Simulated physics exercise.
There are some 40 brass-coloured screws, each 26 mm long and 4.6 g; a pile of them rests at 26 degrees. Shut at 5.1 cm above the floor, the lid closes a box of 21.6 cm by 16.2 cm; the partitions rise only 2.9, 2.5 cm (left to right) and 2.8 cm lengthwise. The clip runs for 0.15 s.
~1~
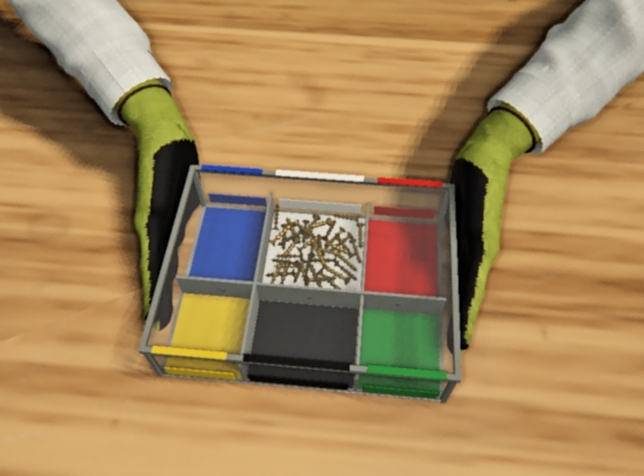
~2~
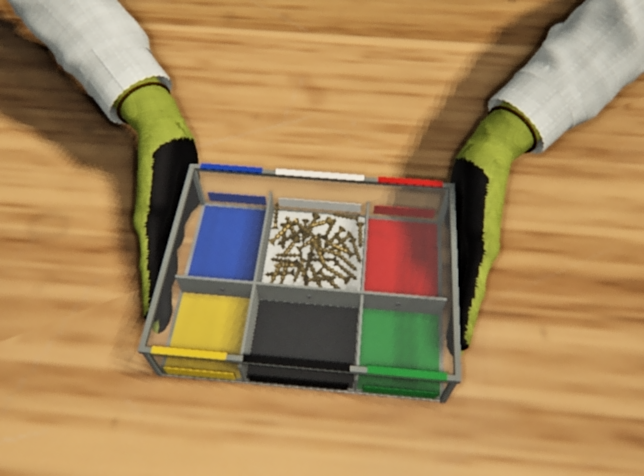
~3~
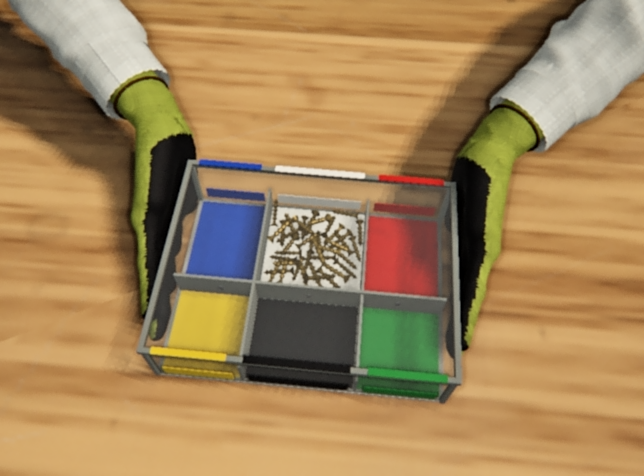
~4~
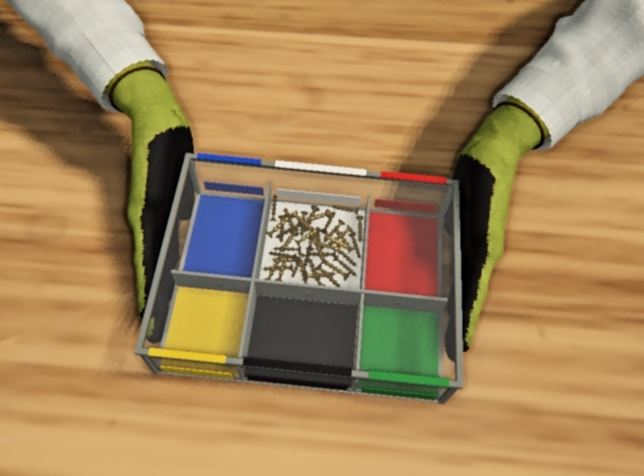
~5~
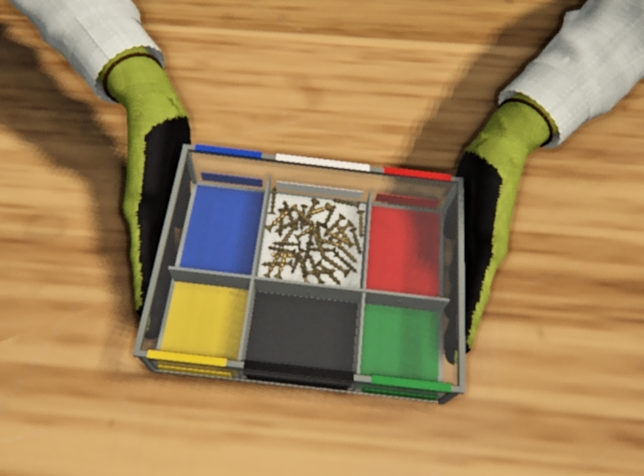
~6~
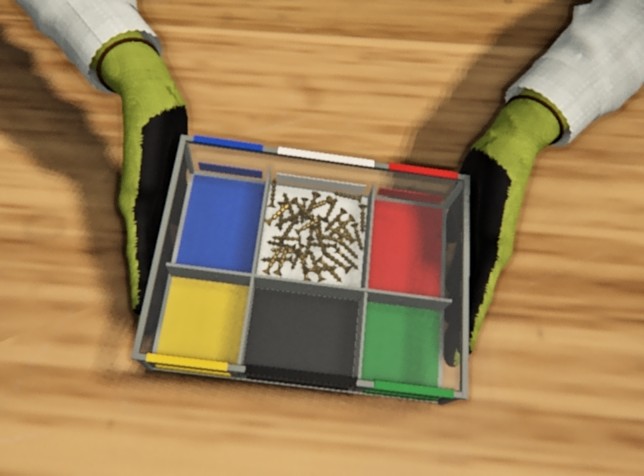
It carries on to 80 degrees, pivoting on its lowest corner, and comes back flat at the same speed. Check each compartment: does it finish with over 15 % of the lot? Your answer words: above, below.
Red - below; blue - below; green - above; yellow - below; white - above; black - below.
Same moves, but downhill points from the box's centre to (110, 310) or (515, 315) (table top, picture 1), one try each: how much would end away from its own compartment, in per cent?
The share comes to roughly 35 in a hundred, then roughly 45 in a hundred.
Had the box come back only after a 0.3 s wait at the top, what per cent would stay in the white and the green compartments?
You'd end up with white at 70 per cent and green at 30 per cent.
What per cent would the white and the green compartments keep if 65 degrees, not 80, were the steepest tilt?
The white compartment would hold 85 per cent, the green one 15 per cent.
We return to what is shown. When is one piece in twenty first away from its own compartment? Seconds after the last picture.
That happens at about 0.55 s on the clock.
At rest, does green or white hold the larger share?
More ends up in the white one.
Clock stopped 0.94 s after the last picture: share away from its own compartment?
Around 35 per cent.
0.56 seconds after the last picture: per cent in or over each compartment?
You'd find red at 5, blue at 0, green at 0, yellow at 0, white at 90 and black at 0 per cent.
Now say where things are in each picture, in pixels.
In the first picture, box tilt 0 degrees, front corners at (146, 348) and (454, 376); white 100 %.
In the second picture, box tilt 1 degrees, front corners at (145, 348) and (455, 376).
In the third picture, box tilt 2 degrees, front corners at (144, 348) and (455, 379).
In the fourth picture, box tilt 5 degrees, front corners at (142, 349) and (456, 382), lowest corner right front.
In the fifth picture, box tilt 9 degrees, front corners at (140, 351) and (458, 387), lowest corner right front.
In the sixth picture, box tilt 13 degrees, front corners at (139, 354) and (461, 393), lowest corner right front; white 100 %.
Then, 0.56 s after the last picture, tilt 80 degrees; red 5 %, white 90 %.
Then, 0.94 s after the last picture, tilt 34 degrees; green 30 %, white 65 %.
Then, 1.40 s after the last picture, tilt 0 degrees; green 30 %, white 65 %.
In the end, red 0 %, blue 0 %, green 30 %, yellow 0 %, white 65 %, black 0 %.
